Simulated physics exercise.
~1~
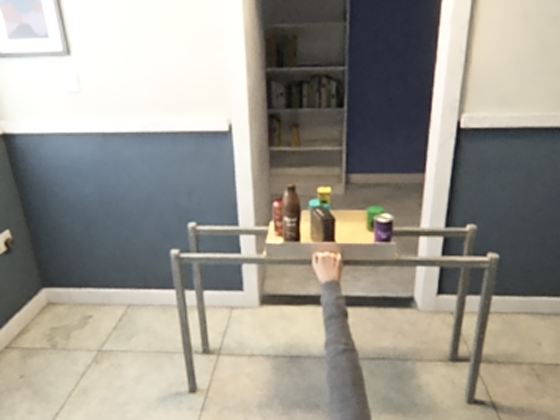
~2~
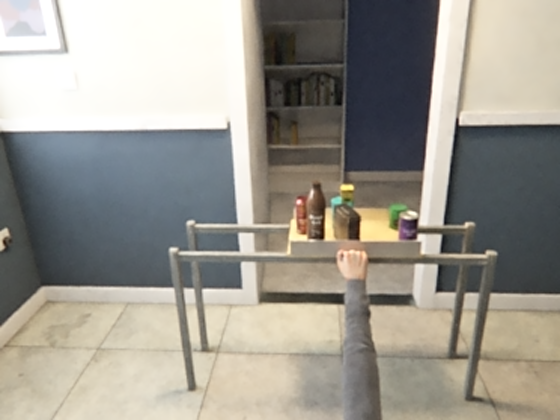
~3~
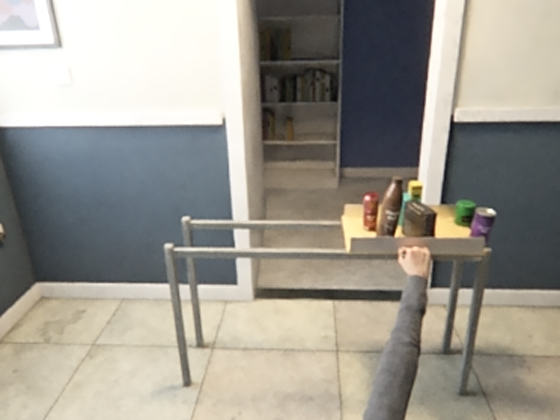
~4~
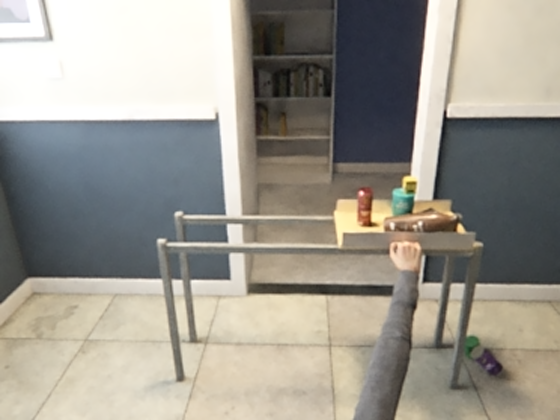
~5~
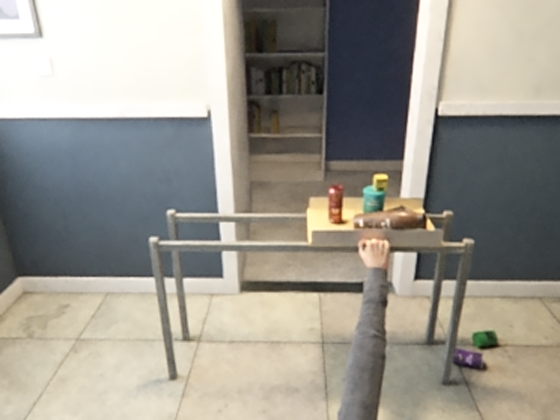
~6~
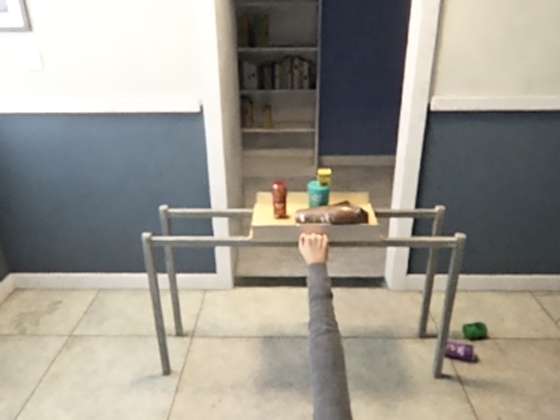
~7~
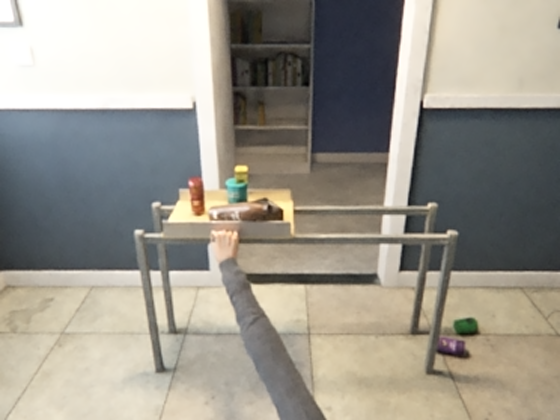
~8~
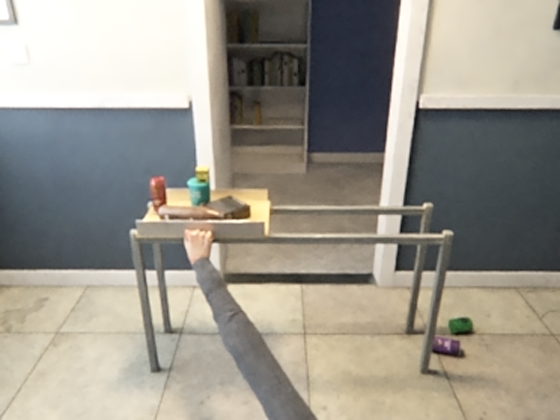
To begin with, a hand holds the front of a wooden tray near the middle of a metal rail frame, with bottles, cans, a carton and a dark packet standing on it. The hand slides the tray right until it reaches the right end of the rails. There the brown bottle and black packet topple onto the tray, while the green jar and purple tin drop to the floor. The hand then moves the tray back left, past the middle to the far end. It finishes there with the red can, turquoise tin and yellow carton still upright.
